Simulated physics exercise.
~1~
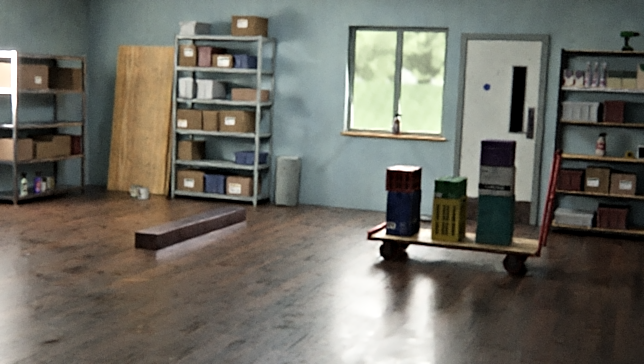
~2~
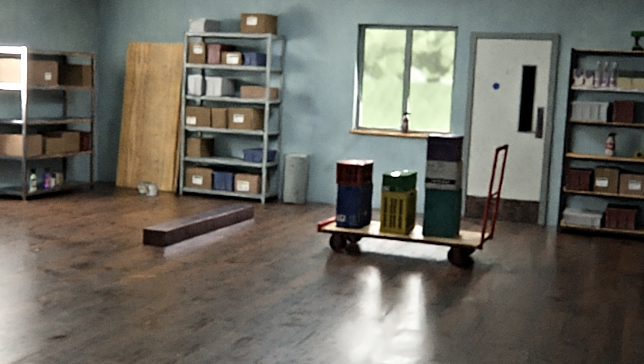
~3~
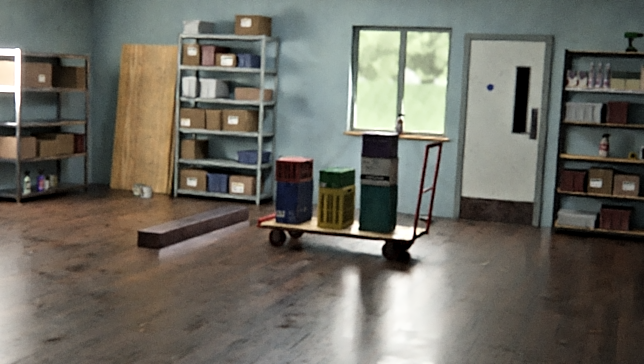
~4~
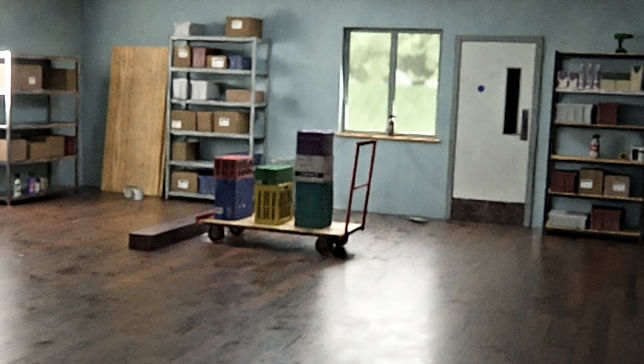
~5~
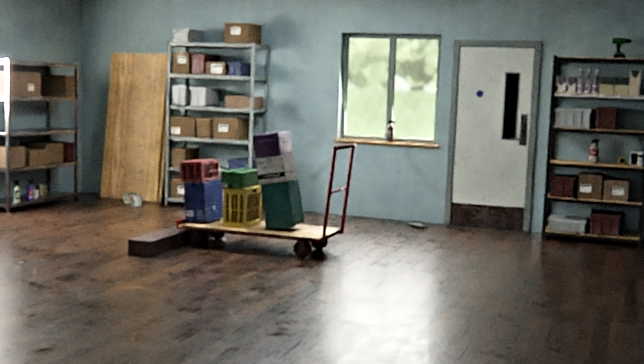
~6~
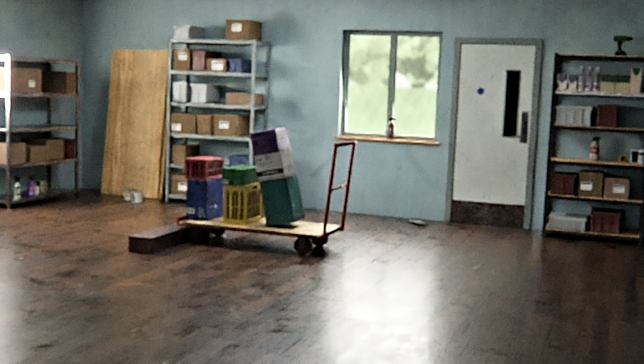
A flat stock cart with a red handle rolls left across the dark wooden floor of a storeroom, carrying stacked boxes and crates in red, blue, yellow, green, white, purple and teal. The stacks ride upright as it passes the door and window, heading for a low, dark kerb. The cart meets the kerb and stops, staying flat. The teal carton at the right tips to the left, and the white parcel and purple toolbox above tilt with it. They come to rest leaning against the neighbouring stack, with the red crate and everything else still aboard.
